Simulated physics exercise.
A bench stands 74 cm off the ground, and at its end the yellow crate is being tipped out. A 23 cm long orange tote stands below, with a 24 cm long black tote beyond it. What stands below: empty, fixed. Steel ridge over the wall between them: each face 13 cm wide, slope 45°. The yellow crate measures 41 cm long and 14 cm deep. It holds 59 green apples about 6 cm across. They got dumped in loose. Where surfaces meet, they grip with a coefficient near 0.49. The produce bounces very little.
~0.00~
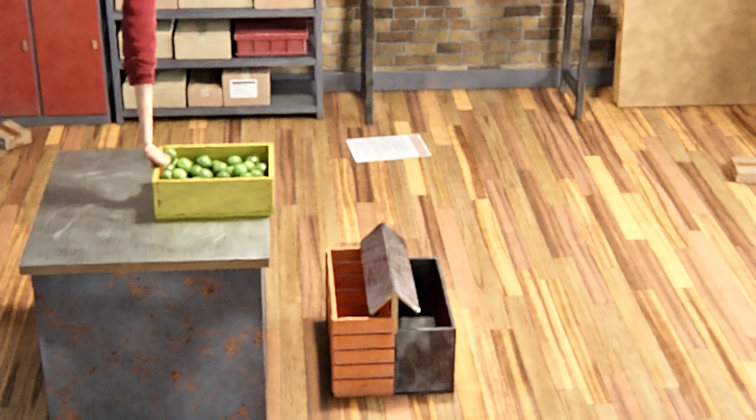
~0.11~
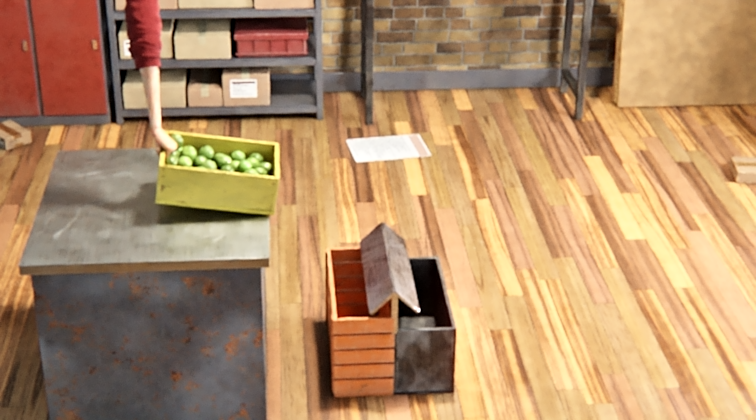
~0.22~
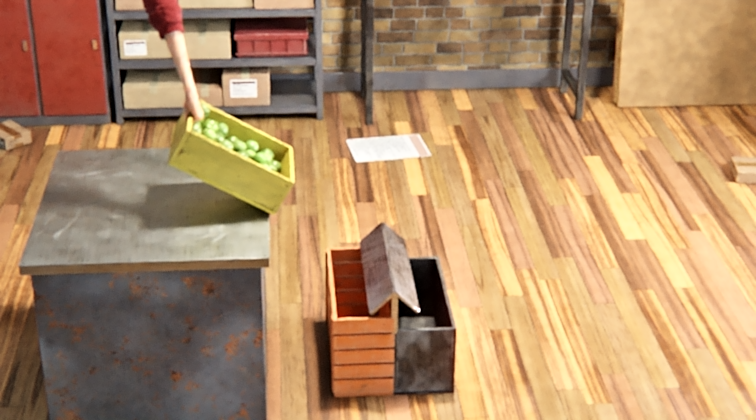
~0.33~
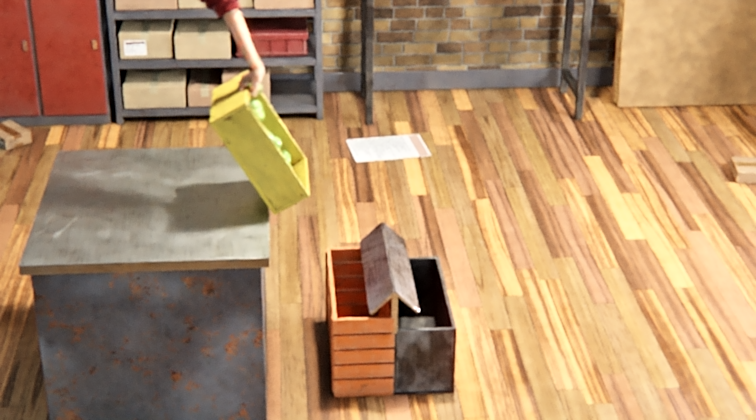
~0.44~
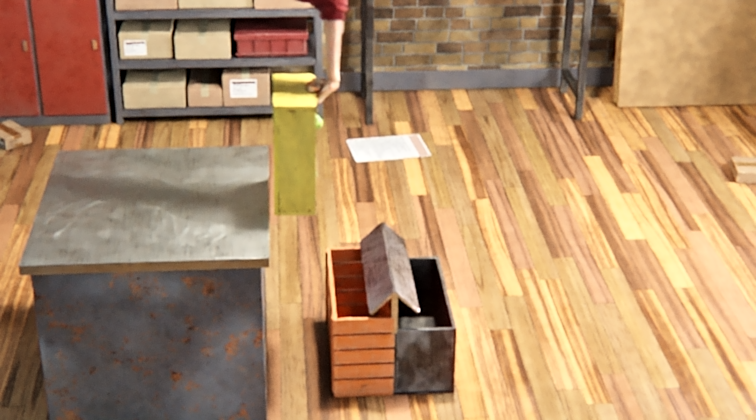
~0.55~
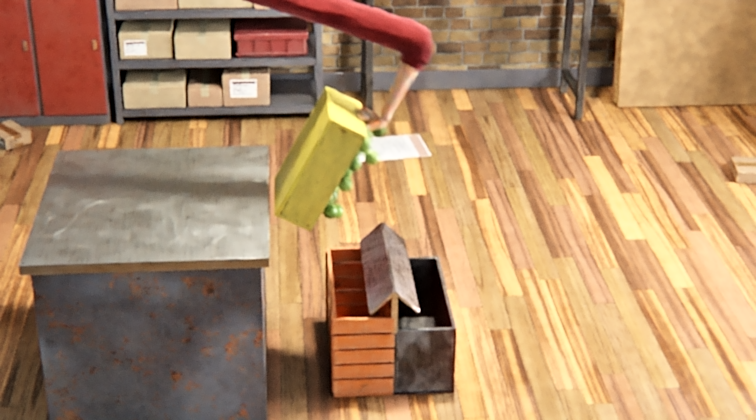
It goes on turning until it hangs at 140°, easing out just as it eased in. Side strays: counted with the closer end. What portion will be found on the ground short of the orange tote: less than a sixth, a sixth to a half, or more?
The portion misses one sixth.
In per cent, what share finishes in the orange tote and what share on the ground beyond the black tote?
About 45 in a hundred first and about 30 in a hundred second.
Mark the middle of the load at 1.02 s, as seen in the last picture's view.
Centre estimate - approximately (375, 337).
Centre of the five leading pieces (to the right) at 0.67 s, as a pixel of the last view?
(428, 200).
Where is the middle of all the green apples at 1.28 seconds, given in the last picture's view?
Estimated centre in the last picture: (377, 346).
After 0.67 s, tilt 137°; 7 still in the yellow crate and 52 in the air.
After 0.81 s, tilt 140°; 16 in the orange tote, 5 in the black tote and 38 in the air.
After 1.02 s, tilt 140°; 27 in the orange tote, 7 in the black tote, 16 on the ground beyond the black tote and 9 in the air.
Final count (at 1.28 s), 27 in the orange tote, 10 in the black tote, 3 on the ground short of the orange tote and 19 on the ground beyond the black tote. Asked share, 3 of 59, 5 per cent.
